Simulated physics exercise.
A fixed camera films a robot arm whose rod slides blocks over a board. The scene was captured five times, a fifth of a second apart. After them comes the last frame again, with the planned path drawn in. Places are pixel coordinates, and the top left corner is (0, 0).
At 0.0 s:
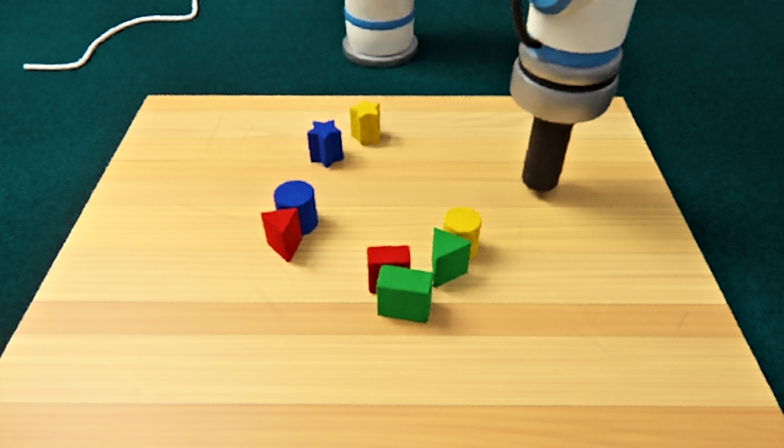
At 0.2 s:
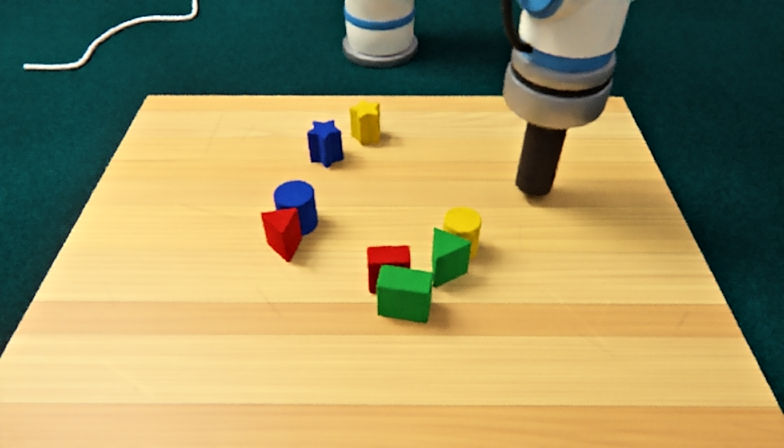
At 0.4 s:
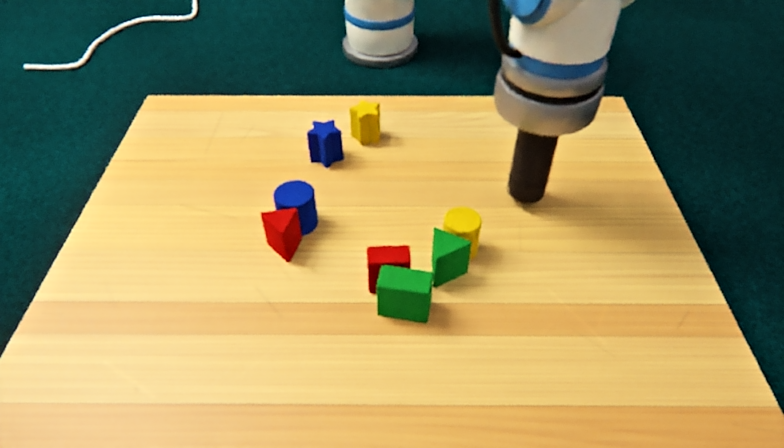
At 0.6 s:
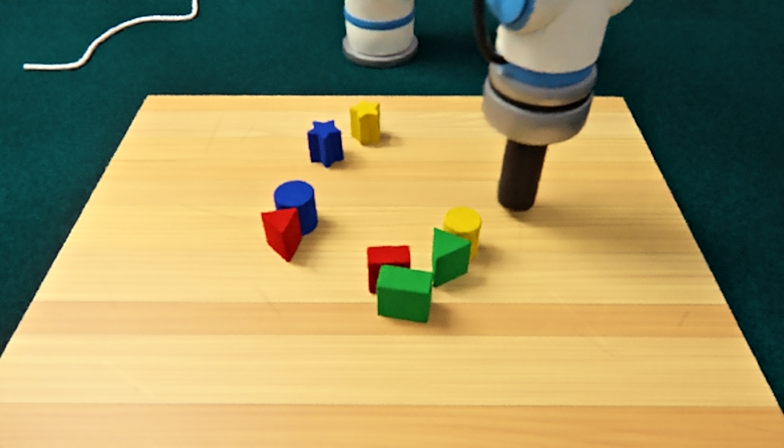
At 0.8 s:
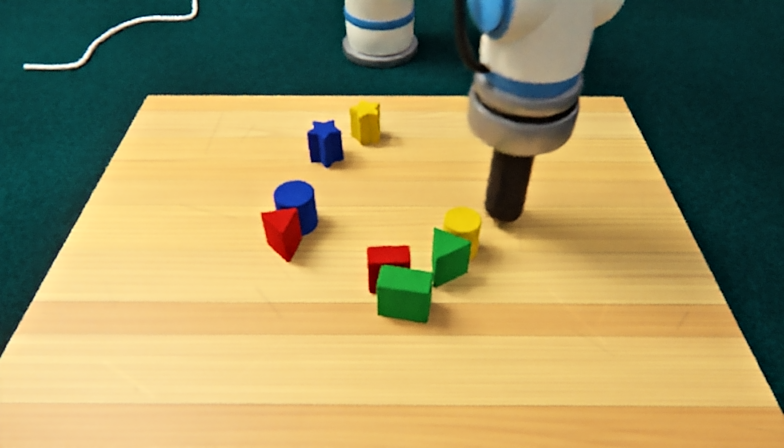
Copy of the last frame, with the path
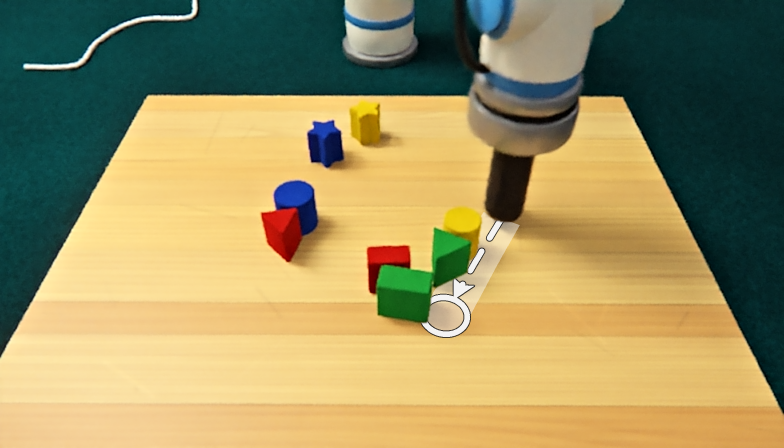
The clip shows colored blocks scattered on a wooden board as a robotic arm with a dark rod moves a short way left and toward the viewer, nearing the yellow round block, while all the blocks stay still.
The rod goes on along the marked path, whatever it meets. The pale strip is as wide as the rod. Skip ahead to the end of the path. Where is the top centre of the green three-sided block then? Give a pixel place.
It will likely be found at (409, 267).
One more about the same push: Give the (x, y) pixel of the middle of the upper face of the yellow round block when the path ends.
It is going to be at (435, 229).
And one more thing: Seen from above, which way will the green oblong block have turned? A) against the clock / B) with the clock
B
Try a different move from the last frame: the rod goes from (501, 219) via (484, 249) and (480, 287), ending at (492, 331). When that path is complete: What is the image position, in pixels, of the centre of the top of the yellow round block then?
Roughly at (444, 229).
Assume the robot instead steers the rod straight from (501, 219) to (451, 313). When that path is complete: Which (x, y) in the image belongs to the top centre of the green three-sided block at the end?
Its top middle is near (427, 254).
The drawn path runs from (501, 219) to (445, 315).
What follows on the original path. One third of the way, rod at (485, 240); green three-sided block at (440, 247), turned 20° anticlockwise; yellow round block at (450, 225).
Two thirds of the way, rod at (466, 272); red oblong block at (385, 254); green oblong block at (401, 283), turned 20° clockwise; green three-sided block at (423, 258), turned 15° anticlockwise; yellow round block at (435, 229).
At the end, rod at (446, 307); red oblong block at (378, 252); green oblong block at (393, 289), turned 20° clockwise; green three-sided block at (409, 267), turned 55° clockwise; yellow round block at (435, 229).
